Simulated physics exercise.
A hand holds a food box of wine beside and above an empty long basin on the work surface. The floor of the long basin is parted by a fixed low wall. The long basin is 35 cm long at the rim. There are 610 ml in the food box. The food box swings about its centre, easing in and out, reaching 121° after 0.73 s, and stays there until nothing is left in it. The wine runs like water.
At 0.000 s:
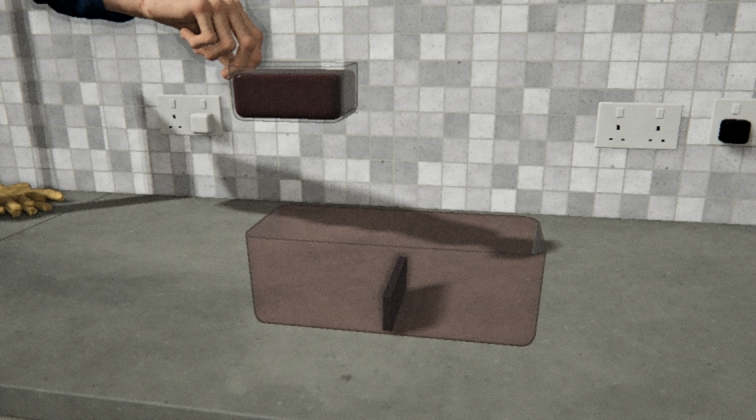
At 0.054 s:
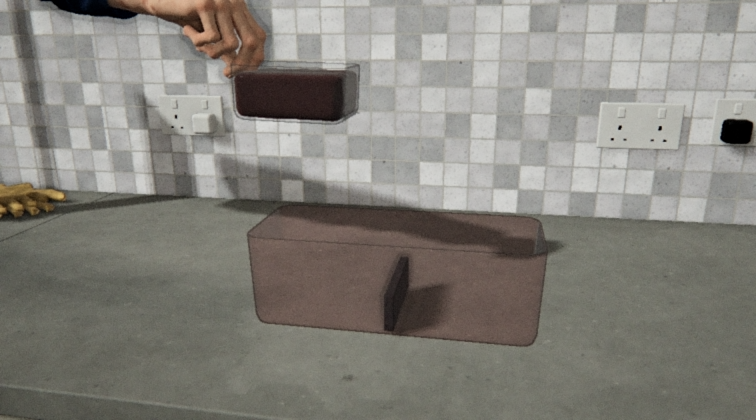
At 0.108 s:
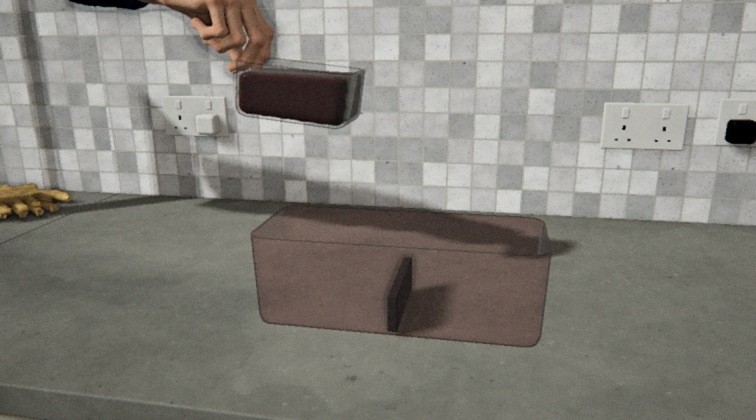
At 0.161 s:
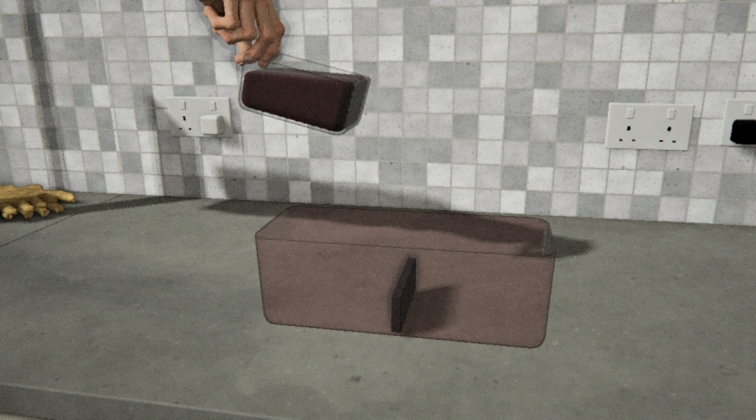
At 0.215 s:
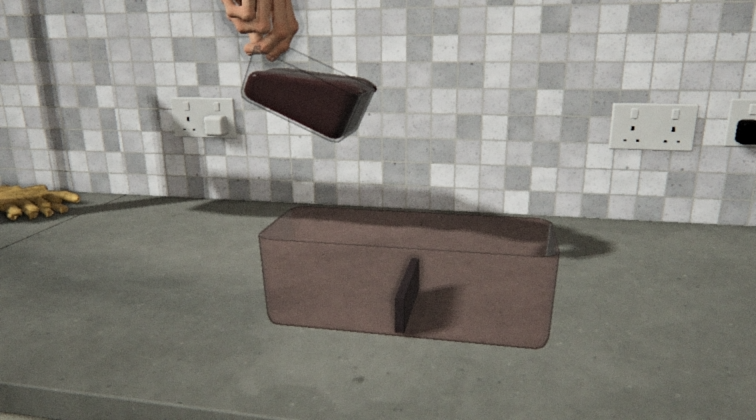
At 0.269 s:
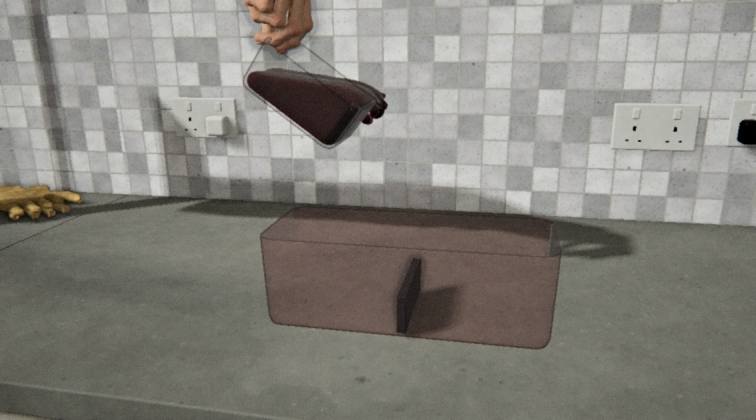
A hand tilts a clear box of dark red liquid rightward above a long basin.
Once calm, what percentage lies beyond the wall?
Roughly 60 per cent is past the wall.
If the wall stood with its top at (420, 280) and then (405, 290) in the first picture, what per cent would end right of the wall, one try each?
First 25, then 50 per cent.
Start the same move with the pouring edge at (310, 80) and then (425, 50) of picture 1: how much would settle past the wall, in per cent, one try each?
First 5, then 80 per cent.
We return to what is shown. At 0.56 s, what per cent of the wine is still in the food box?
Some 8 per cent.
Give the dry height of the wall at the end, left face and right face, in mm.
Left about 38 mm, right about 30 mm.
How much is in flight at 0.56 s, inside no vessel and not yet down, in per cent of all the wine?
Some 42 per cent.
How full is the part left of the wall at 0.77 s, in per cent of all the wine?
Near 30 in a hundred.
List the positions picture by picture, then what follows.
Tilt 0°; pouring edge (350, 67); surface from (246, 72) to (350, 73); the long basin's rim runs from (263, 221) to (541, 237); the wall's top is at (396, 276), in the first picture.
Tilt 2°; pouring edge (352, 69); surface from (249, 72) to (352, 74), in the second picture.
Tilt 6°; pouring edge (357, 74); surface from (253, 71) to (357, 76), in the third picture.
Tilt 14°; pouring edge (363, 83); surface from (259, 71) to (363, 79), in the fourth picture.
Tilt 24°; pouring edge (367, 94); surface from (262, 72) to (368, 87); 3 per cent is over the edge, in the fifth picture.
Tilt 36°; pouring edge (367, 107); surface from (261, 71) to (357, 90); 11 per cent is over the edge, in the sixth picture.
Then, 0.56 s in, the tilt is 105° and 8 per cent is still to pour, 5 is left of the wall and 43 right of it.
Then, 0.77 s in, the tilt is 121° and 0 per cent is still to pour, 31 is left of the wall and 59 right of it.
Then, 0.99 s in, the tilt is 121° and 0 per cent is still to pour, 34 is left of the wall and 60 right of it.
Then, 1.23 s in, the tilt is 121° and 0 per cent is still to pour, 34 is left of the wall and 60 right of it.
Finally, 34 per cent lies left of the wall, 60 right of it and 6 outside.
